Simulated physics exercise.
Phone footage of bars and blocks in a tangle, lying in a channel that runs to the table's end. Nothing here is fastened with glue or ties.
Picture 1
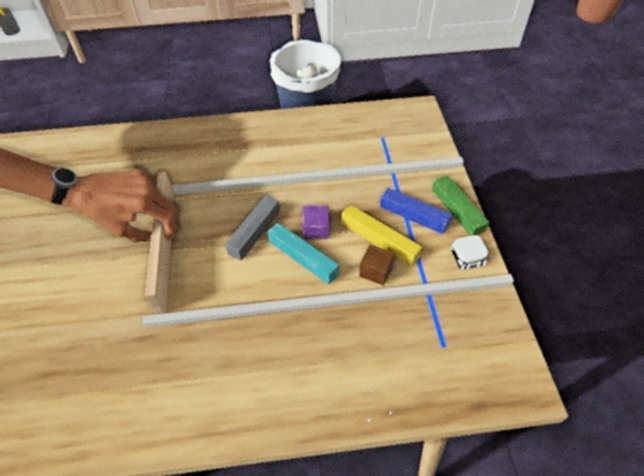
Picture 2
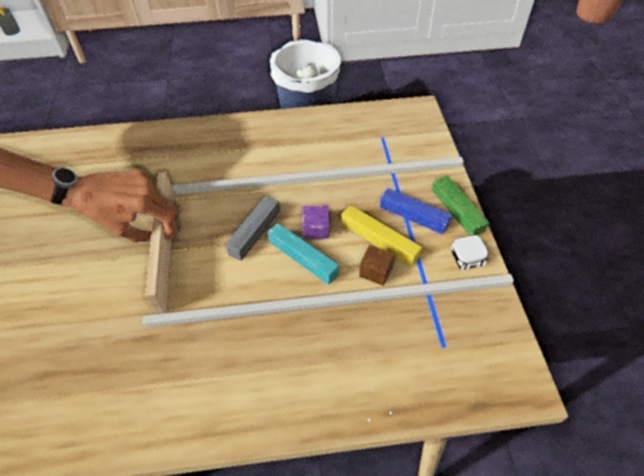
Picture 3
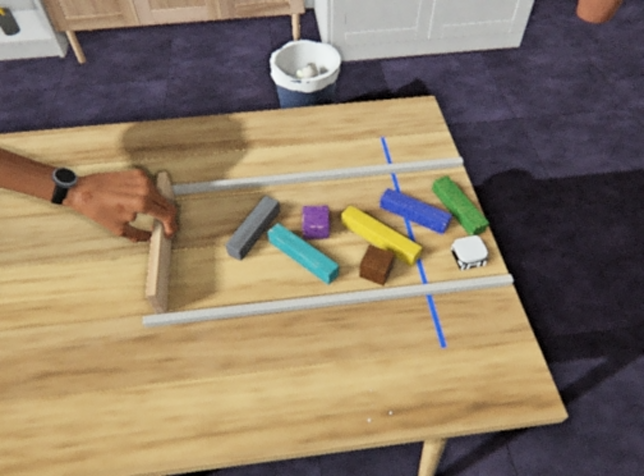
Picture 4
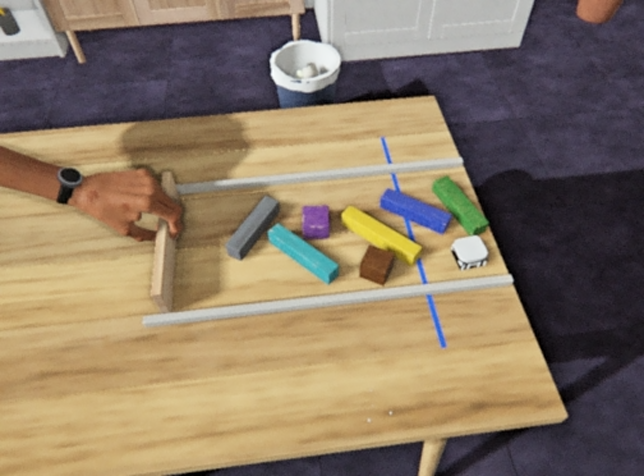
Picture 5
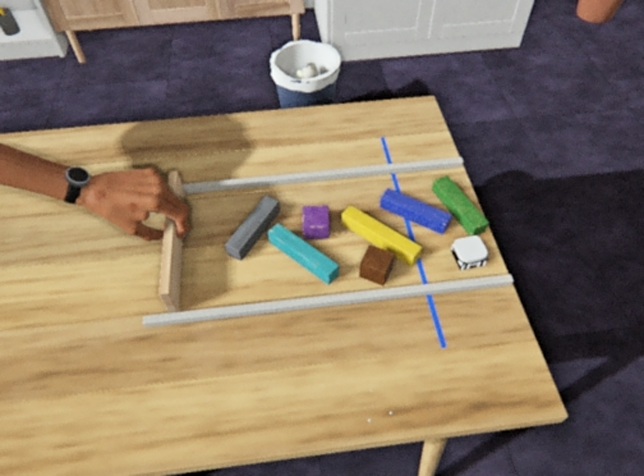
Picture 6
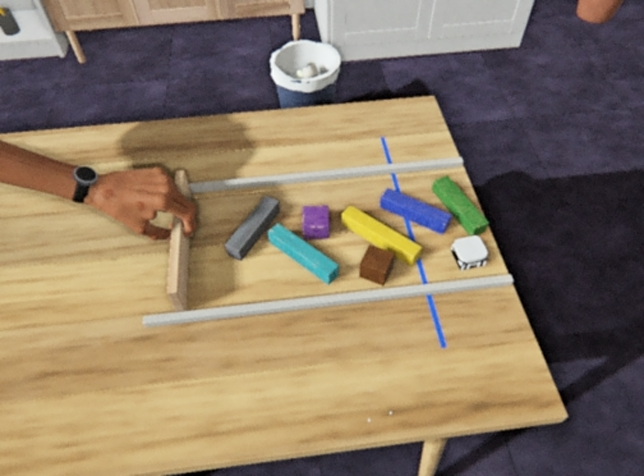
A dark-skinned hand wearing a watch holds an upright wooden board at the left of a channel between two pale rails on a wooden table, seen from above at an angle by a still camera. Grey, turquoise, purple, yellow, brown, blue and green pieces and a white case lie rightward, near a blue line. The hand stays nearly still, then slides the board slightly right, touching nothing else.
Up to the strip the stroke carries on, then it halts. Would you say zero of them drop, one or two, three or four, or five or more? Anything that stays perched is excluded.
Seems one or two of them come crashing down.
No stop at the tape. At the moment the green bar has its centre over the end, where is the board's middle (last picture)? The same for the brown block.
Approx. (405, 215) / approx. (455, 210) for the other.
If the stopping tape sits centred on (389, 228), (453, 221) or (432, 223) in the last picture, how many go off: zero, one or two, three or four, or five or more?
One after another: Not one; 3 or 4; either three or four.
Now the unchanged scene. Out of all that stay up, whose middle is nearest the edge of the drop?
Blue bar.
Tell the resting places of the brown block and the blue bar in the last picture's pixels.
Final positions - brown block around (458, 264), blue bar around (472, 199).
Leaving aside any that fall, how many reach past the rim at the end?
1 of them.
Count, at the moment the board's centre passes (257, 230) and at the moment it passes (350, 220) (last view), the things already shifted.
First 2, then 6.
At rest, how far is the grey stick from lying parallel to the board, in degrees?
Misalignment: Close to 0°.
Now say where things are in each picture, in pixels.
In the first frame, green bar (459, 205); white case (469, 253); blue bar (415, 211); board (162, 240); tape (408, 226).
In the second frame, white case (469, 253); grey stick (254, 228).
In the third frame, blue bar (415, 211); turquoise bar (303, 253).
In the fourth frame, green bar (459, 205); brown block (377, 265).
In the fifth frame, white case (469, 253); purple block (316, 222).
In the sixth frame, green bar (459, 205); white case (469, 253); blue bar (415, 211); board (181, 238); tape (408, 226).
Early on, none off yet; green bar at rest near (459, 205); white case at rest near (469, 253); blue bar at rest near (415, 211).
Finally, the number that fall off is one or two; lost, green bar.
